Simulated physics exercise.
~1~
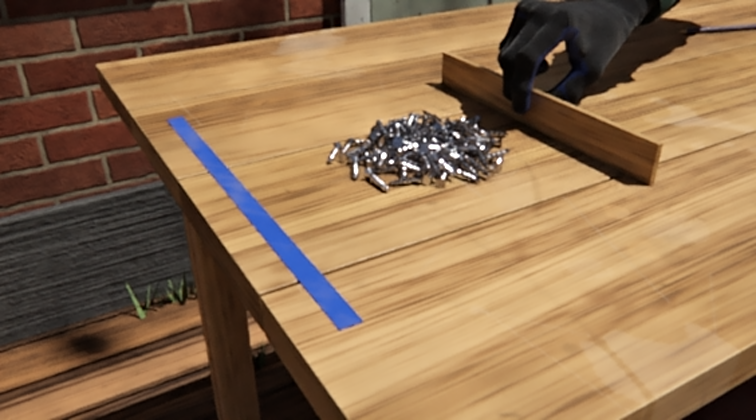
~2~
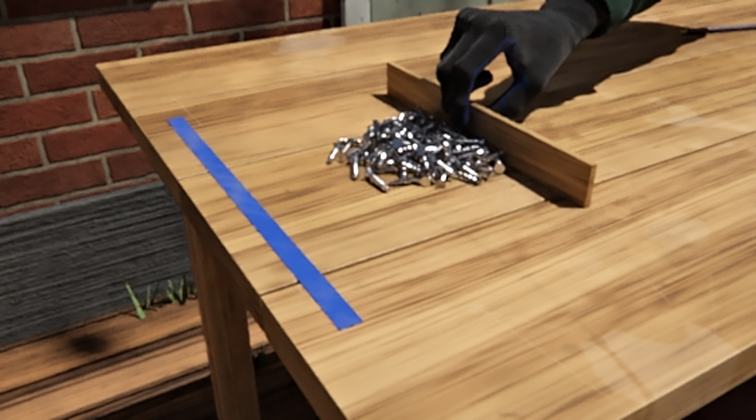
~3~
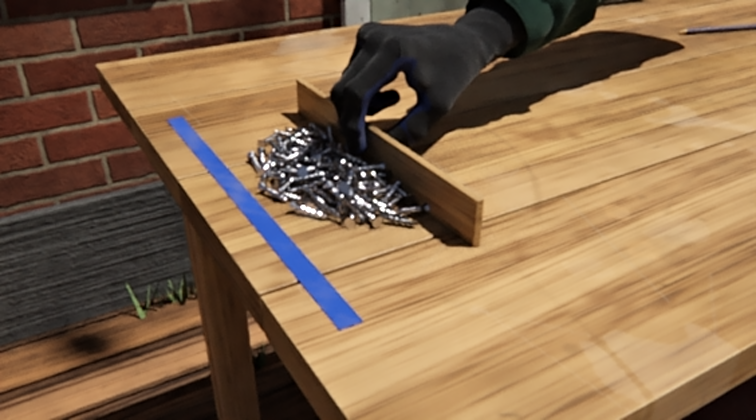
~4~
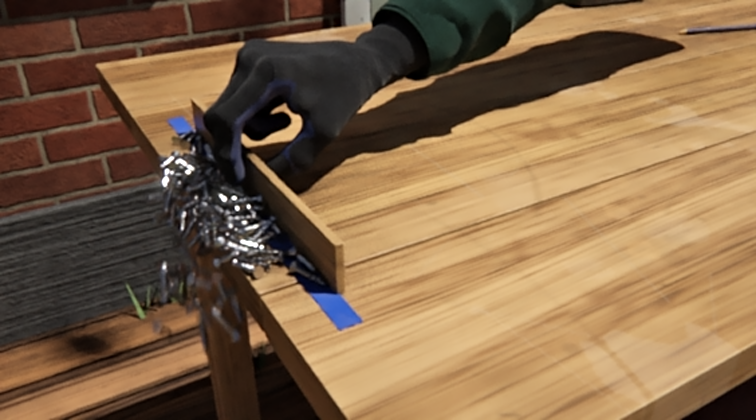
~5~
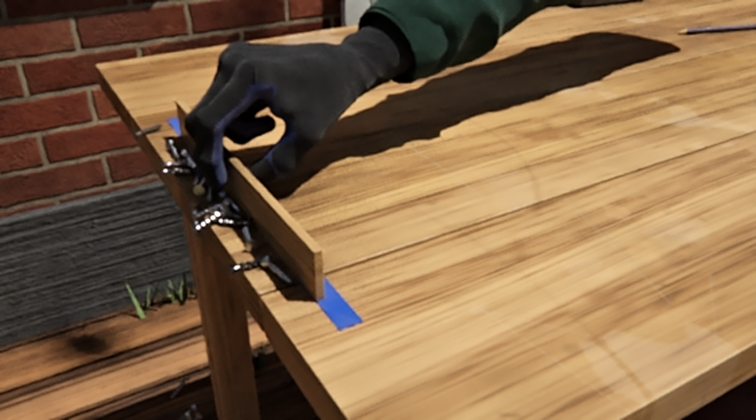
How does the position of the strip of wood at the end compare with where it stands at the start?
At the start the strip stands well back on the table, to the right of the heap and away from the tape. By the end it is much farther left and nearer the viewer, standing at the blue tape by the table's left edge.
A black-gloved hand in a green sleeve holds an upright strip of wood behind a heap of small, shiny metal pieces on a wooden table. The still view looks down at the table outdoors, with a red brick wall at the left and a line of blue tape near the table's left end. The hand pushes the strip leftward, and the strip reaches the heap and drives it toward the tape. The pieces cross the tape and spill over the edge in a cluster. Finally the strip stands at the tape, with most of the heap gone and a few pieces left along the edge.
